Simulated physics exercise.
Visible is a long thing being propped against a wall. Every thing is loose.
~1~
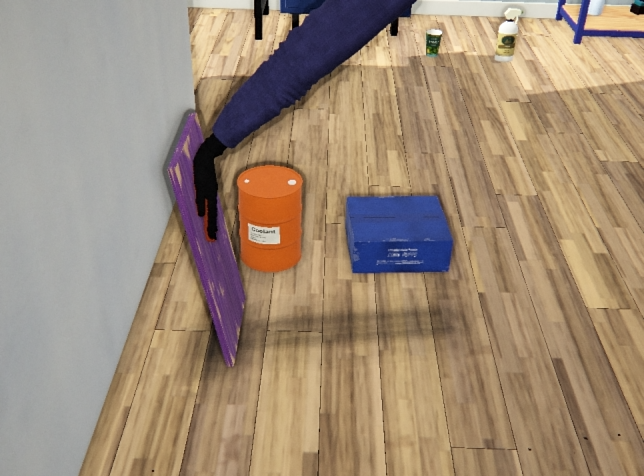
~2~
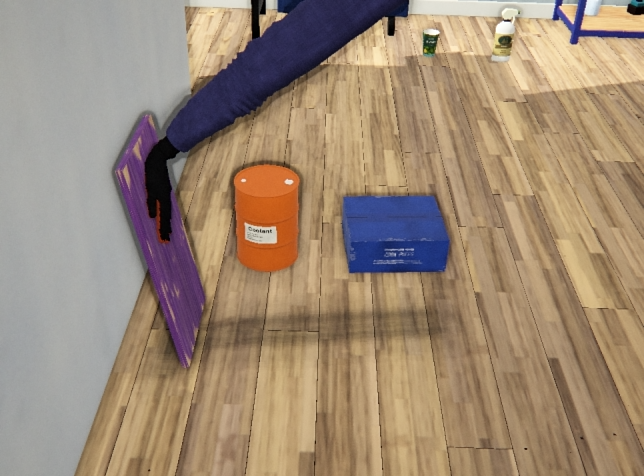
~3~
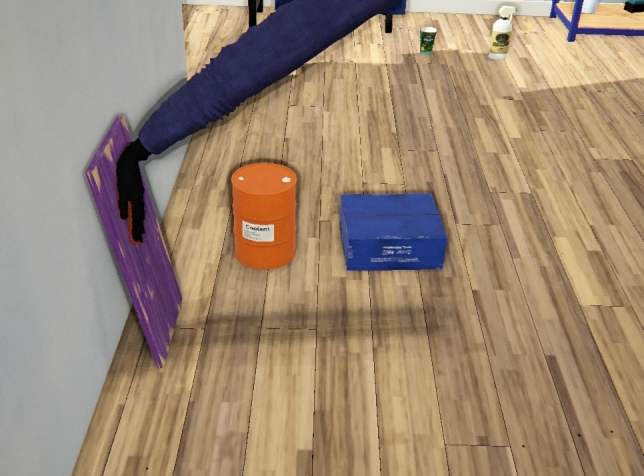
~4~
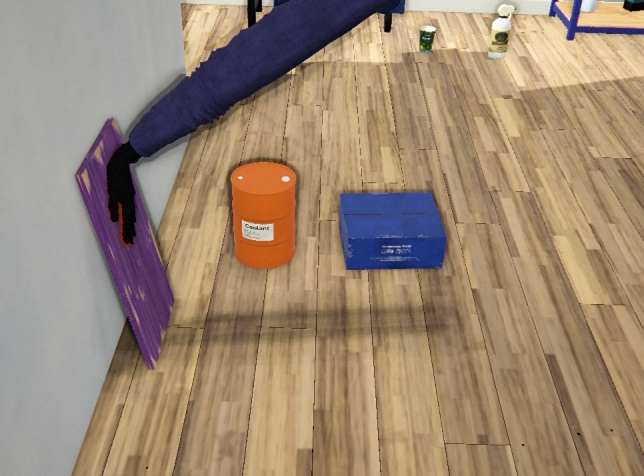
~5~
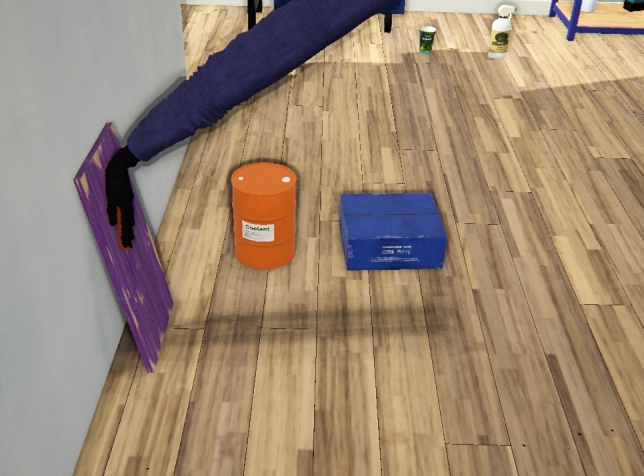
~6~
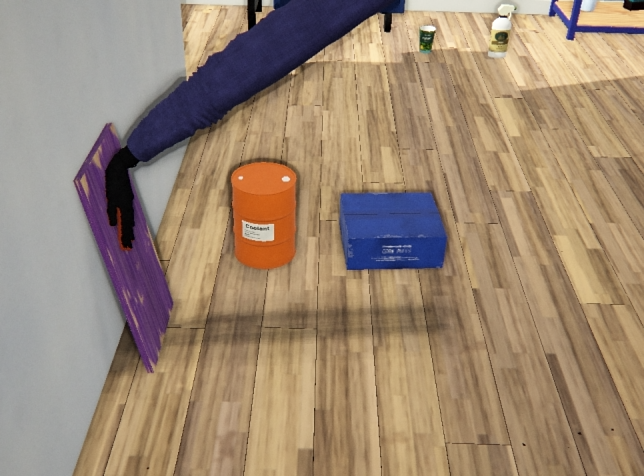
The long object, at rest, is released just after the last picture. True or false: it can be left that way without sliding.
True.
Then, 0.40 s after the last picture, nothing has stirred.
Then, 0.90 s after the last picture, purple board resting near (130, 251).
At rest, all 3 in place. Seen from the same camera at the end, purple board near (130, 251). The board stays up.
